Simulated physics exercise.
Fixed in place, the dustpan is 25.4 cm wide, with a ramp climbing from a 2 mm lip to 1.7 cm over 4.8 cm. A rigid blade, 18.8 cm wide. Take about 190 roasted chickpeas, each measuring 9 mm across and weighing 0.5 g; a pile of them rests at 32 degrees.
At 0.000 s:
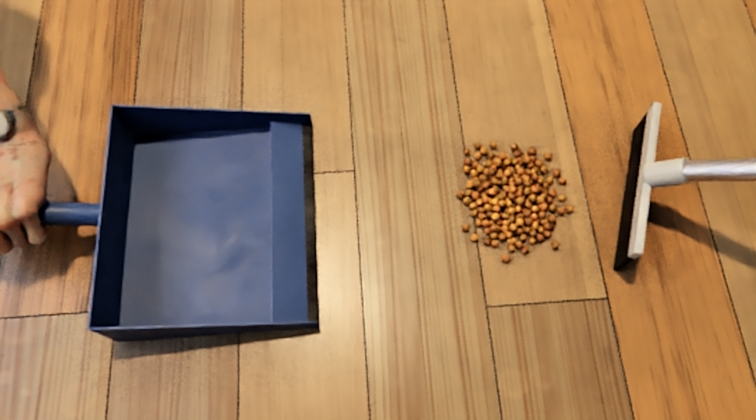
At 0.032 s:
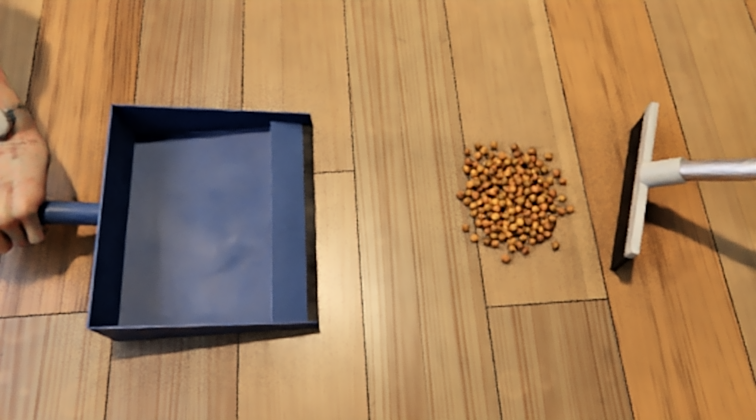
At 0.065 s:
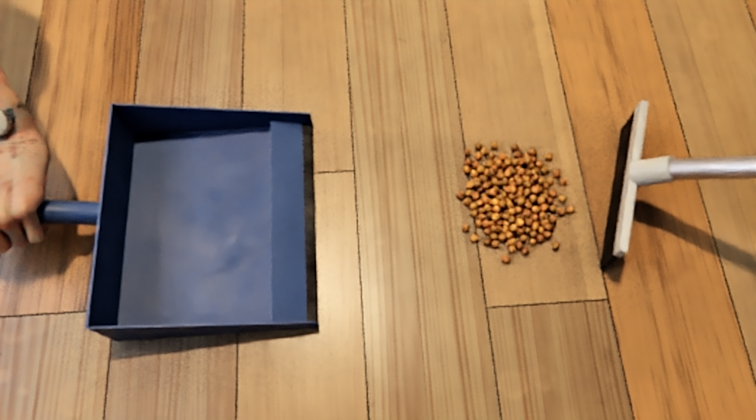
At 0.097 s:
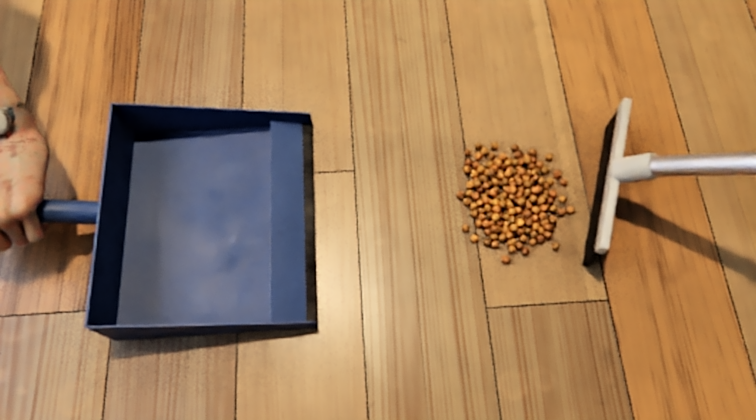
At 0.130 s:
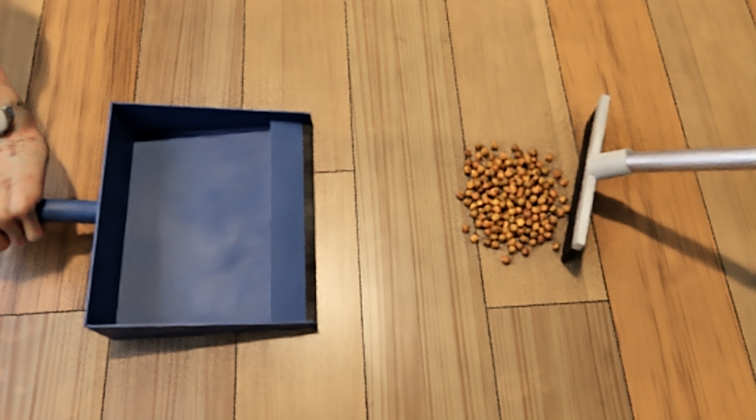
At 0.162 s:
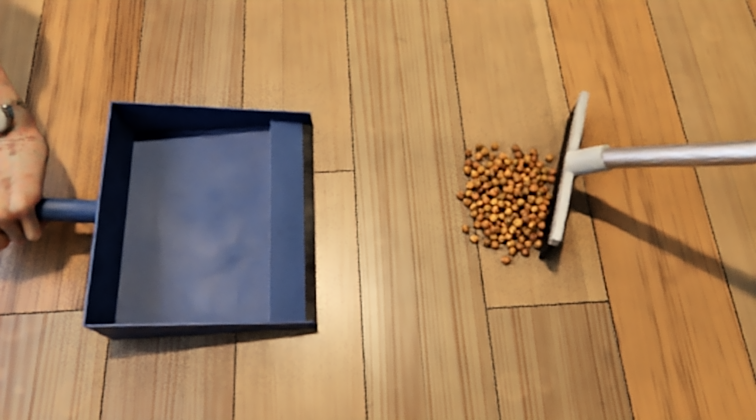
A white-framed blade on a metal handle slides left across a wooden floor and presses into the right edge of a pile of roasted chickpeas, bunching them slightly, while a hand at left holds a blue dustpan nearly still.
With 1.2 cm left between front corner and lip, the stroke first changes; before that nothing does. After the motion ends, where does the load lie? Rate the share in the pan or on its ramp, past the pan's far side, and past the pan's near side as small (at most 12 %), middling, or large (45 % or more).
In the pan or on its ramp: Middling; past the pan's far side: Middling; past the pan's near side: Small.
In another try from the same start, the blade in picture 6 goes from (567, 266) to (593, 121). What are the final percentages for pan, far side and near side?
Final per cent - pan 5, far 5, near 0.
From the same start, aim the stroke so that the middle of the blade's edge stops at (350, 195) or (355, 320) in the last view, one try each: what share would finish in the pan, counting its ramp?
Some 20 per cent on the first try, 0 per cent on the second.
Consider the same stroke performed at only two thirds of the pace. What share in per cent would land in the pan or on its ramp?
Then near 20 in a hundred.
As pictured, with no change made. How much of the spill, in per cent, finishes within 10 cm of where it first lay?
Close to 0 per cent of it.
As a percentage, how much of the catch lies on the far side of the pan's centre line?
Roughly 90 per cent.
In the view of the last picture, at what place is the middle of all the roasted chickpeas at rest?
Roughly (319, 153).
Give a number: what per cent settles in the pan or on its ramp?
Around 20 in a hundred finish there.
After 0.33 s, middle of the blade 16 cm from the lip; 0 % over the lip, far side 5 %, near side 0 %.
After 0.45 s, middle of the blade 8 cm from the lip; 0 % over the lip, far side 15 %, near side 0 %.
Then, at 0.69 s, middle of the blade 4 cm from the lip; 20 % over the lip, far side 25 %, near side 0 %.
At rest (1.1 s), pan 20 %, far side 25 %, near side 0 %, in front of the lip or behind the blade 55 %.
